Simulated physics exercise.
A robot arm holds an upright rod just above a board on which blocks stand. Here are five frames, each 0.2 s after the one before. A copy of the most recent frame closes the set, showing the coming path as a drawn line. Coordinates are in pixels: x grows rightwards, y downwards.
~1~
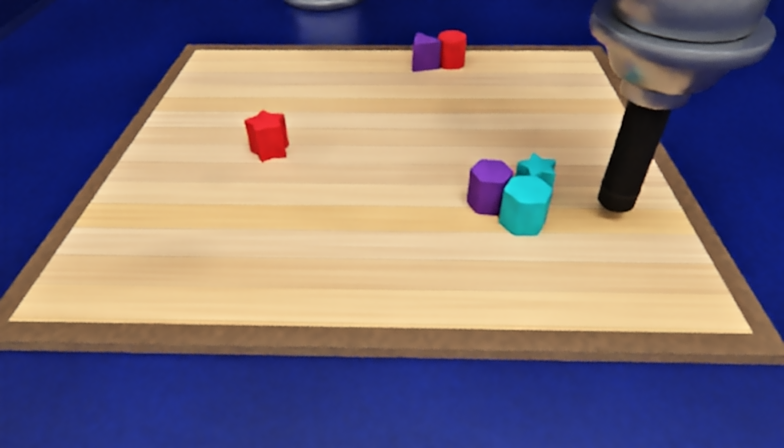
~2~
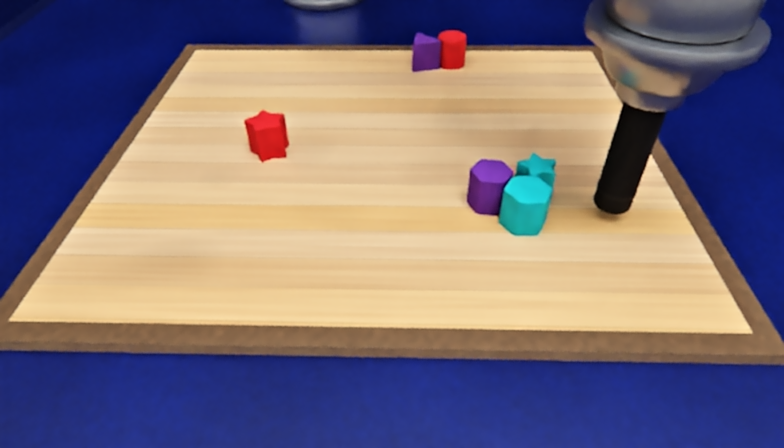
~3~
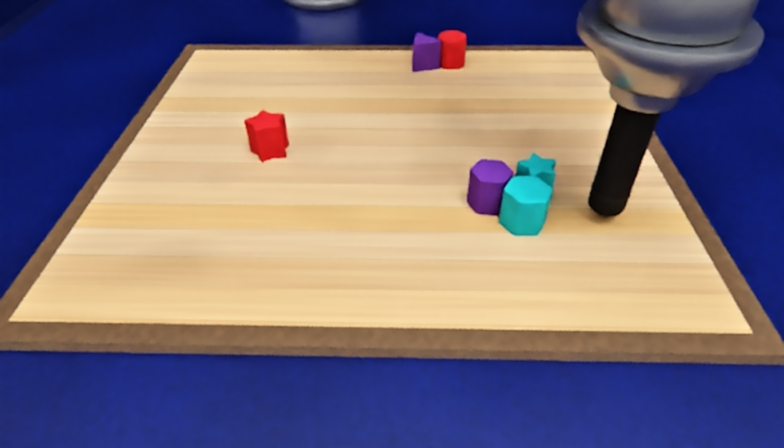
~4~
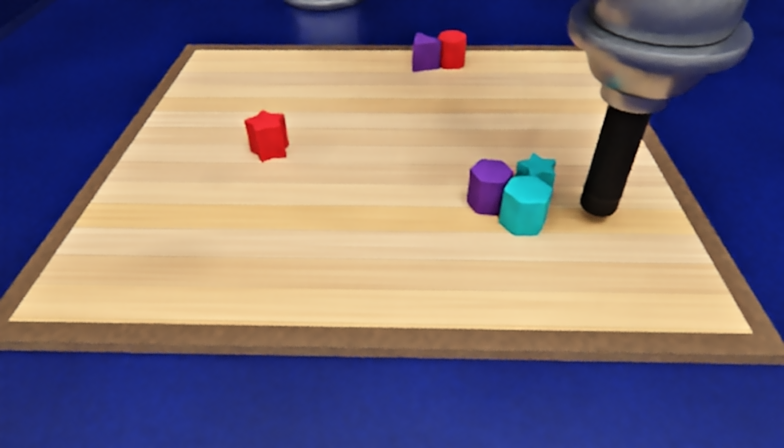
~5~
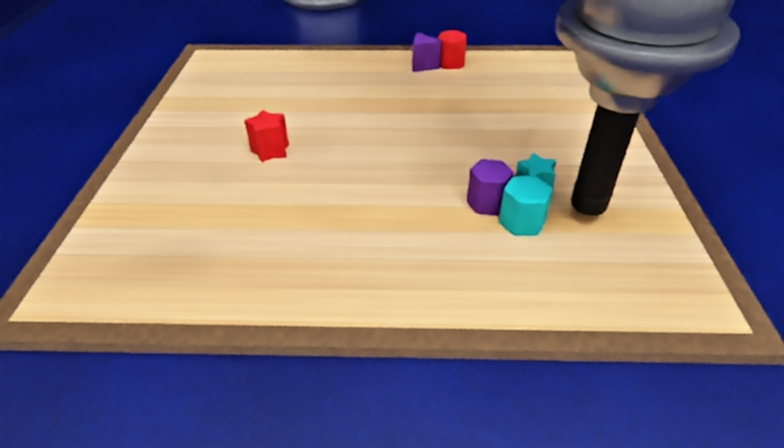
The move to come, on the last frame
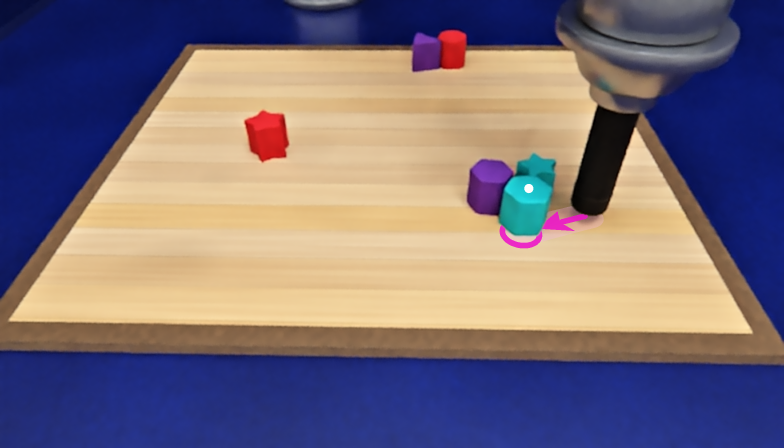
On a wooden board over a blue surface, a robot arm holding an upright black rod shifts slightly left toward a cluster of purple and turquoise blocks, while all the blocks, including the red ones, stay still.
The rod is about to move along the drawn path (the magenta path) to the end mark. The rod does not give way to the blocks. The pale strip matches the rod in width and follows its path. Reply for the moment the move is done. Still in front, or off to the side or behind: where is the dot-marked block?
It holds its place in front.
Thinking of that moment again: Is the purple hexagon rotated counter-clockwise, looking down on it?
That would be a no.
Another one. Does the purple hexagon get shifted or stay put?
It is shoved along.
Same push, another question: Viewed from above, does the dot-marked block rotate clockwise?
Going by the path, yes.
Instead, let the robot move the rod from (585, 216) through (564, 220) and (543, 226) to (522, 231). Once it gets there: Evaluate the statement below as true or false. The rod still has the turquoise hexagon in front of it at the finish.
True - the claim holds.
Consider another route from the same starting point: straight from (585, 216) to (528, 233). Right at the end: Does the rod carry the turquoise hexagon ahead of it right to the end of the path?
Short answer: Yes.
The line goes straight from (585, 216) to (521, 233); the dot is on the turquoise hexagon.
On the path given first. Halfway along, rod (555, 214); purple hexagon (486, 168); turquoise hexagon (517, 189).
At the end, rod (523, 222); purple hexagon (474, 164), turned 30° clockwise; turquoise hexagon (486, 190), turned 40° clockwise; turquoise star unmoved.
